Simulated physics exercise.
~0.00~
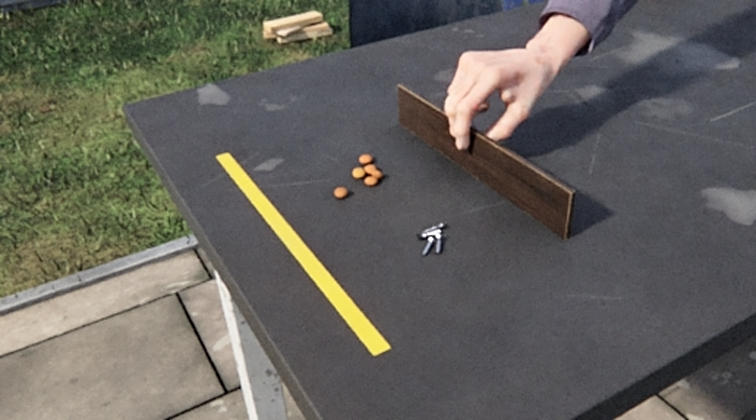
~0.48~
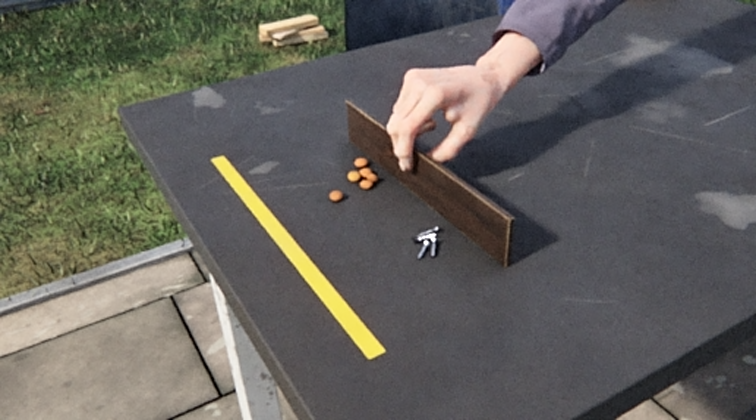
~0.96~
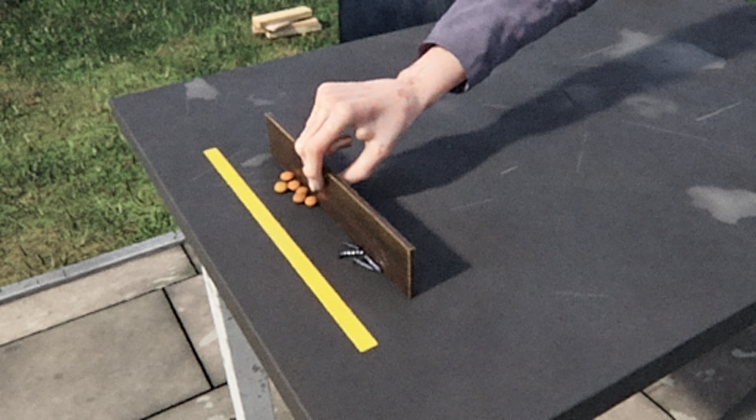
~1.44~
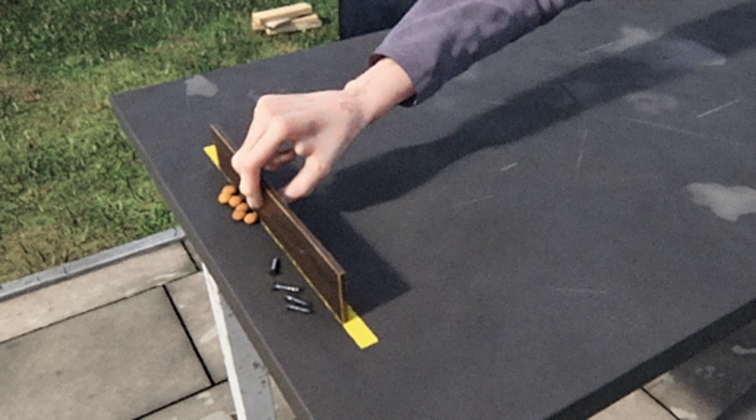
A hand slides a wooden strip left, pushing orange and dark bits past yellow tape.
